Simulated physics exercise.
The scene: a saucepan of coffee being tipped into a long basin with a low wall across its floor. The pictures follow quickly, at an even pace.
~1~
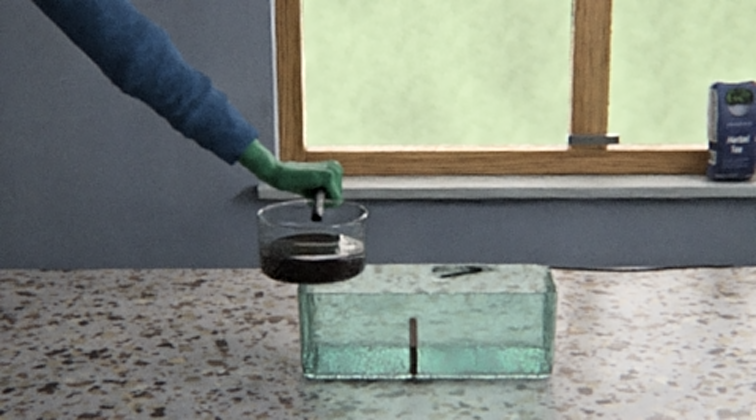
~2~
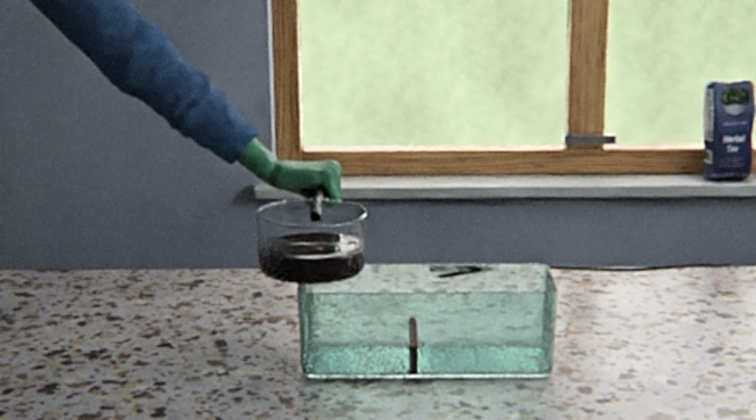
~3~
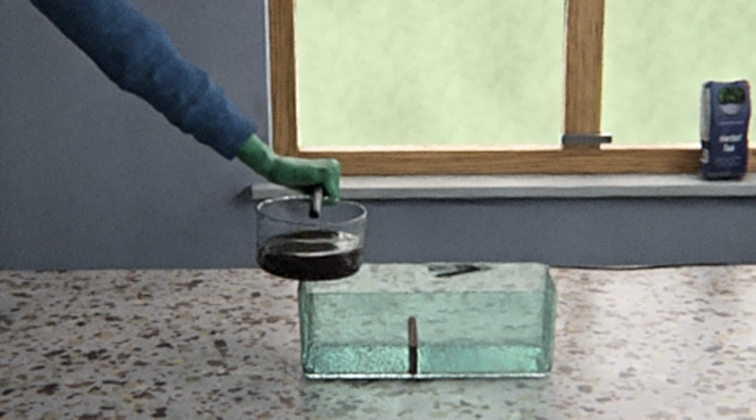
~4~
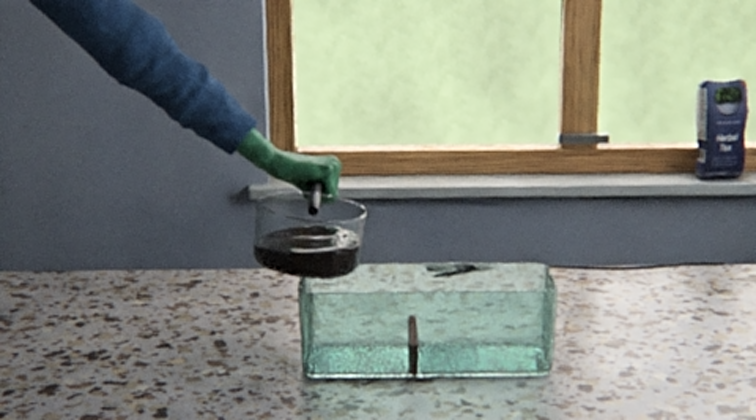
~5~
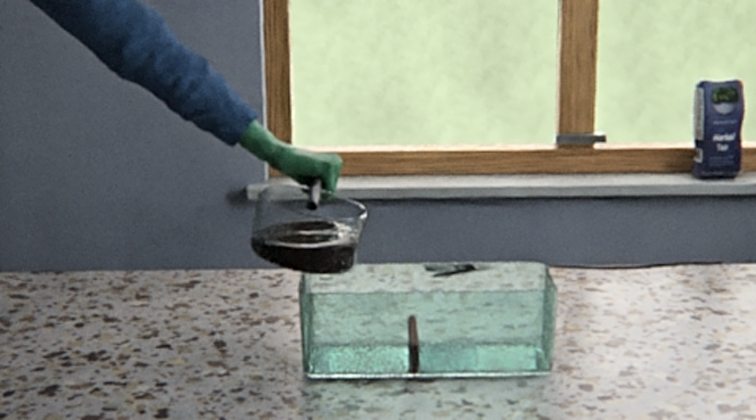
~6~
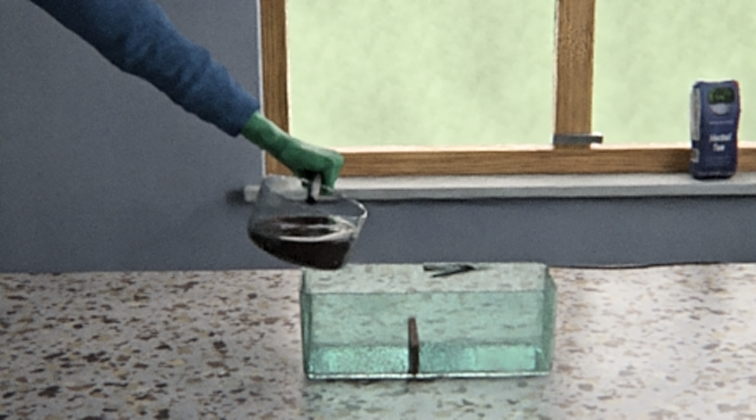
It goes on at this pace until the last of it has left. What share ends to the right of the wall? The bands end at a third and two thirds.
In the end more than two thirds is right of the wall.
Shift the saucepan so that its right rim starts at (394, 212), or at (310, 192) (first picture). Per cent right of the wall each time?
In turn 95 and 5 in a hundred.
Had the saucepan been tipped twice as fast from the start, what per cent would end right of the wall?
Near 75 %.
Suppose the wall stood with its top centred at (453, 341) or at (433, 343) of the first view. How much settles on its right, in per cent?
About 20 and 65 per cent.
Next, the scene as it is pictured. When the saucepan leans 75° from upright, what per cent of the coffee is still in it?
Some 75 per cent.
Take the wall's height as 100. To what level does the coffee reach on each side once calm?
Left: 10 %. Right: 50 %.
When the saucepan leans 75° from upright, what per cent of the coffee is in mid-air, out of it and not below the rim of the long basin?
Close to 25 per cent.
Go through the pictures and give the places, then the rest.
The first picture shows tilt 0°; pouring edge (366, 215); surface from (262, 246) to (364, 245); the long basin's rim runs from (301, 280) to (553, 280); the wall's top is at (414, 332).
The second picture shows tilt 1°; pouring edge (366, 214); surface from (261, 245) to (364, 244).
The third picture shows tilt 3°; pouring edge (366, 214); surface from (260, 243) to (362, 241).
The fourth picture shows tilt 8°; pouring edge (366, 214); surface from (257, 239) to (360, 238).
The fifth picture shows tilt 13°; pouring edge (366, 214); surface from (254, 233) to (359, 232).
The sixth picture shows tilt 20°; pouring edge (366, 215); surface from (250, 225) to (357, 228).
A moment on, the saucepan is tipped on its side and 75 per cent is still to pour, 0 is left of the wall and 0 right of it.
Next, the saucepan is tipped on its side and 20 per cent is still to pour, 2 is left of the wall and 55 right of it.
Then the saucepan is tipped right over and 2 per cent is still to pour, 7 is left of the wall and 86 right of it.
Later the saucepan is tipped right over and 0 per cent is still to pour, 8 is left of the wall and 90 right of it.
At rest 9 per cent lies left of the wall, 90 right of it and 1 outside.
